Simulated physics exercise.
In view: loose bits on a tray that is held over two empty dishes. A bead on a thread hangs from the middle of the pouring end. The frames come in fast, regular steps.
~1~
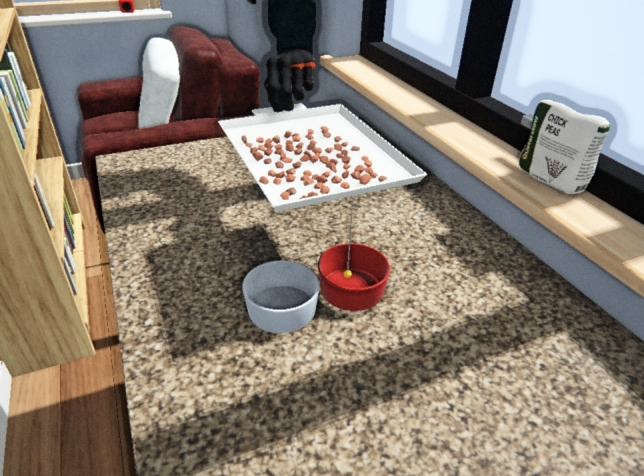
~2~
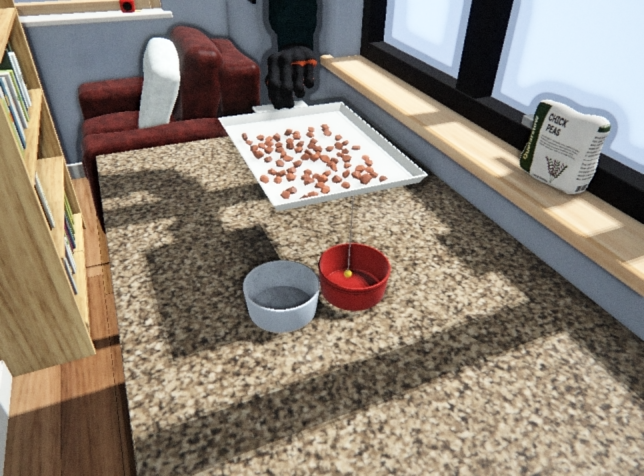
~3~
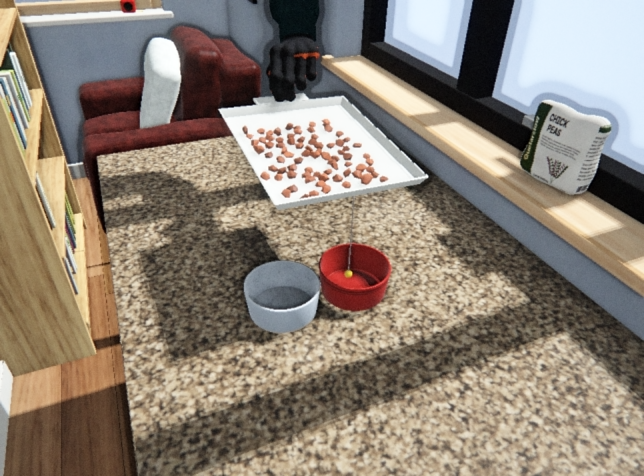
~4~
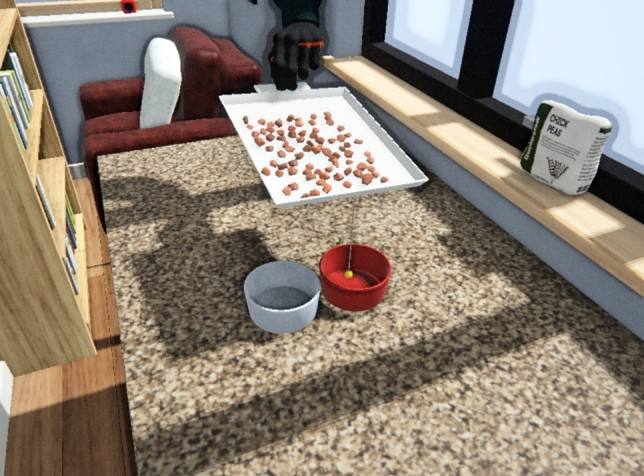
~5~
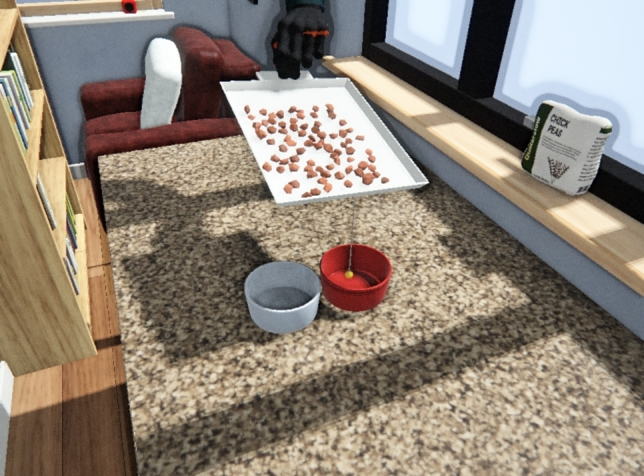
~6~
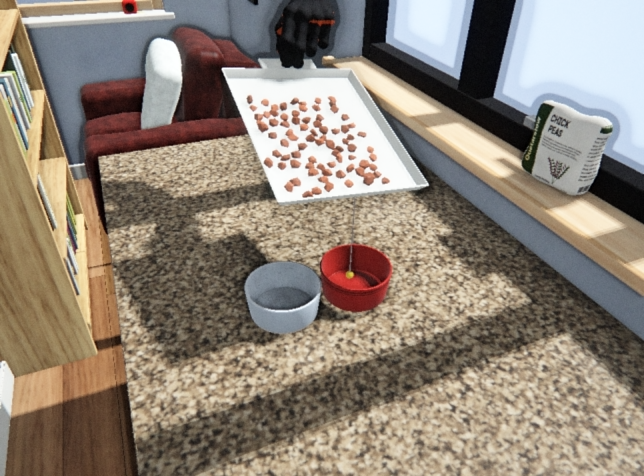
On a speckled countertop near a window, a dark gloved hand holds a white tray of reddish-brown bits above a gray dish and a red dish, then gradually raises its end of the tray, tilting it toward the dishes.
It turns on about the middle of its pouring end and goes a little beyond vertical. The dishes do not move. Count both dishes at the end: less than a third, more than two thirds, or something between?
Caught overall: Under a third.
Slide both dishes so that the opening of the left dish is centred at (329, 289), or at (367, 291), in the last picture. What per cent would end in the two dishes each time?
In turn 60 and 80 in a hundred.
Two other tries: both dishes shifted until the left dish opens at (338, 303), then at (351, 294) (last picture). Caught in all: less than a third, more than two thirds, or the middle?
In turn: Above two thirds; beyond two thirds.
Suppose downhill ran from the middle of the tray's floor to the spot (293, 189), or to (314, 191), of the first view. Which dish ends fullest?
At the first place the left dish, at the second the left dish.
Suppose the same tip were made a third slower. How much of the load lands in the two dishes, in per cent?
It comes to 0 per cent or so.
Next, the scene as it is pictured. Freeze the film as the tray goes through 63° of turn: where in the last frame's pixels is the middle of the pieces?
At about (378, 190).
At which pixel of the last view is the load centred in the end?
Close to (419, 316).
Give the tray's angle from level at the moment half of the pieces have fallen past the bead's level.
At about 80°.
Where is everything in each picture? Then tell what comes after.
Corners of the pouring end at (277, 202) and (420, 173), level; middle of the load at (314, 159), bits of crushed brick; left dish at (295, 319); right dish at (369, 298); bead on its thread at (347, 274), in the first picture.
Corners of the pouring end at (277, 201) and (420, 173), level; middle of the load at (314, 158), in the second picture.
Corners of the pouring end at (278, 200) and (421, 175), tipped barely, lowest at the right corner; middle of the load at (315, 155), in the third picture.
Corners of the pouring end at (279, 199) and (422, 177), tipped a little, lowest at the right corner; middle of the load at (316, 151), in the fourth picture.
Corners of the pouring end at (281, 198) and (422, 180), tipped a little, lowest at the right corner; middle of the load at (318, 146), in the fifth picture.
Corners of the pouring end at (282, 197) and (422, 182), tipped clearly, lowest at the right corner; middle of the load at (319, 143); left dish at (297, 320); right dish at (372, 299), in the sixth picture.
Soon after the last picture, tray tipped steeply; most on the tray; about a quarter in the air.
A little later, tray tipped past a quarter turn; most outside both; a small part in the air.
Later still, tray tipped past a quarter turn; all outside both.
At rest, tray tipped past a quarter turn; none in the left dish; none in the right dish; all outside both.
